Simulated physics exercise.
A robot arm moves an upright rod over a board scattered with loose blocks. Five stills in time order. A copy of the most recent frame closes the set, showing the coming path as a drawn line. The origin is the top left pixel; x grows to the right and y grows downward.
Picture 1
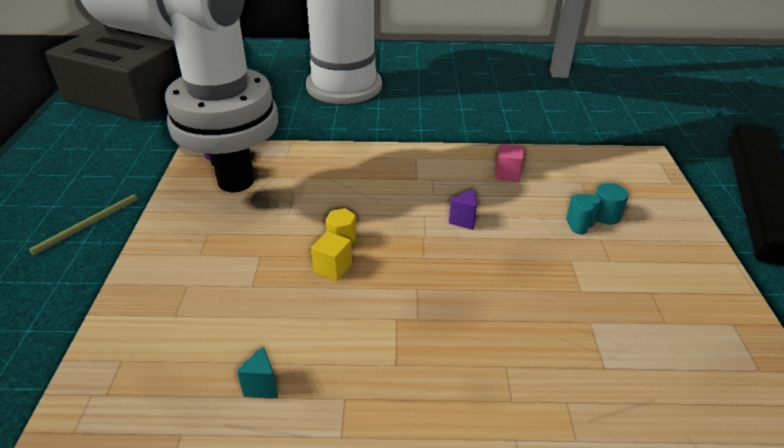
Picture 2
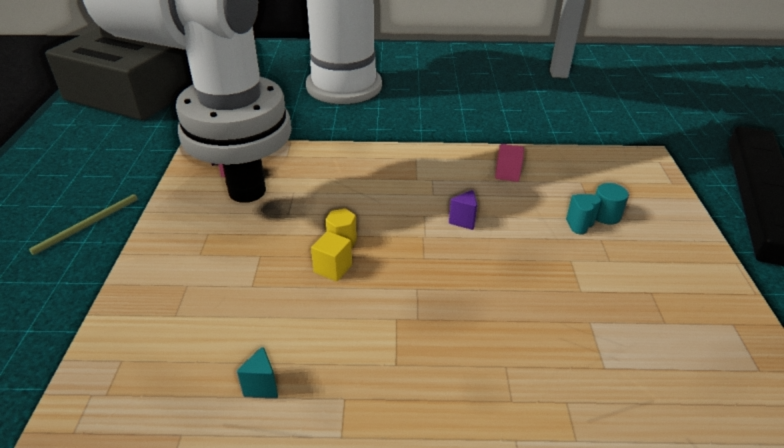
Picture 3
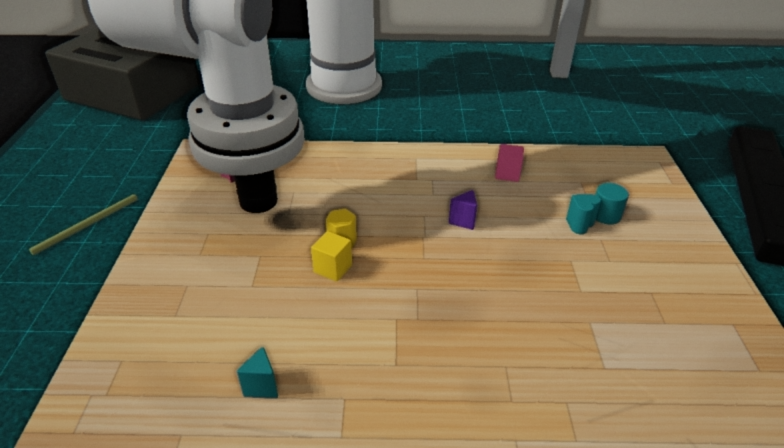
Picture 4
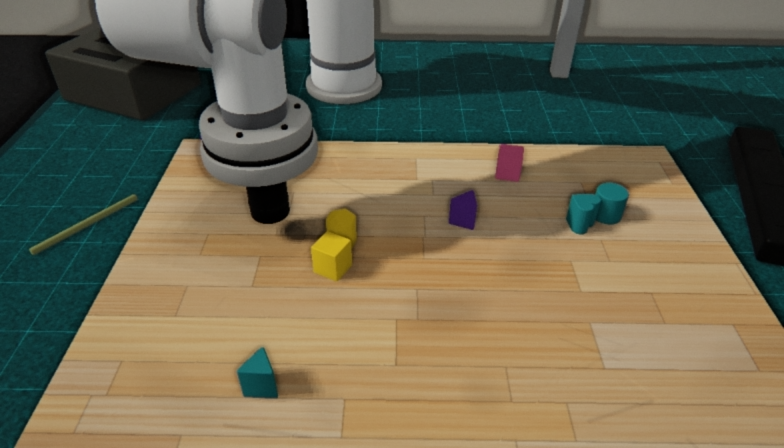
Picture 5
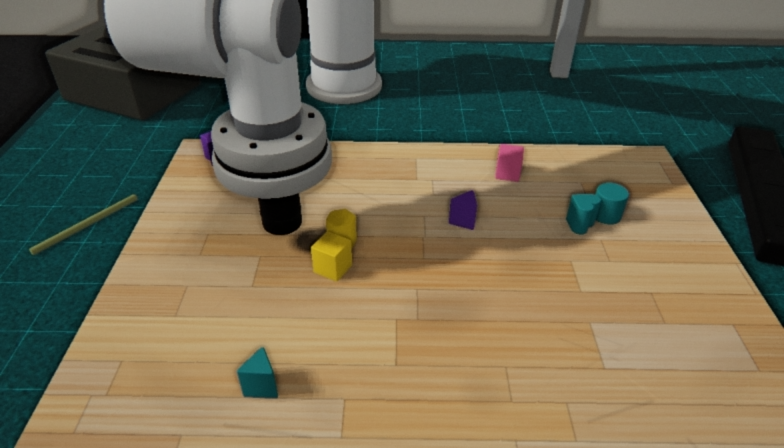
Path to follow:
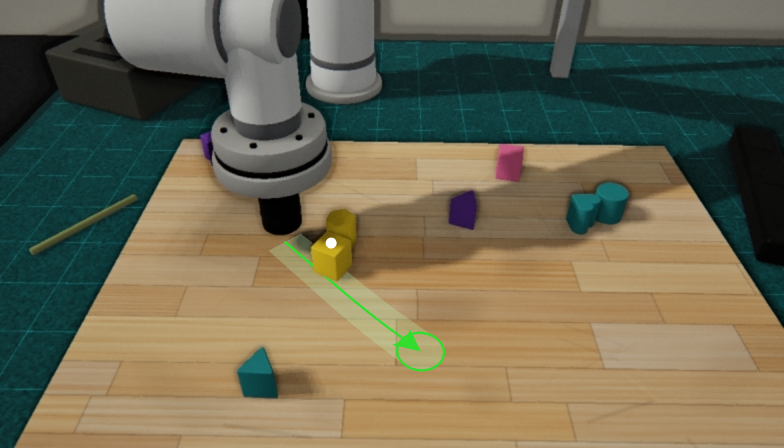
A robot arm moves its black rod right and nearer, toward two unmoving yellow blocks.
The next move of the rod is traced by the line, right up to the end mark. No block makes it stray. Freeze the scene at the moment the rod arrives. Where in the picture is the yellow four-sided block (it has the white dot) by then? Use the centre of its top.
The centre of its top will be at (393, 267).
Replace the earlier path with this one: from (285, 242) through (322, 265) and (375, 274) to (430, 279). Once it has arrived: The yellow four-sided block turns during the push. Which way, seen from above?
Clockwise.
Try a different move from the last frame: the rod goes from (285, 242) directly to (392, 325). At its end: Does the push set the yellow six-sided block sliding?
I'd say no.
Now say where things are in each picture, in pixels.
In the first frame, tip of the rod at (236, 183), middles of tops, yellow four-sided block at (331, 243), yellow six-sided block at (341, 217).
In the second frame, rod at (248, 193), nothing pushed.
In the third frame, rod at (259, 203), nothing pushed.
In the fourth frame, rod at (271, 213), nothing pushed.
In the fifth frame, rod at (283, 224), yellow four-sided block at (331, 243), yellow six-sided block at (341, 217).
The line goes from (285, 242) directly to (421, 351); the dot is on the yellow four-sided block.
On the path given first. One third of the way, rod at (323, 257); yellow four-sided block at (358, 256), turned 30° anticlockwise.
Two thirds of the way, rod at (367, 293); yellow four-sided block at (393, 266), turned 70° anticlockwise.
At the end, rod at (422, 332); yellow four-sided block at (393, 267), turned 75° anticlockwise; yellow six-sided block unmoved.
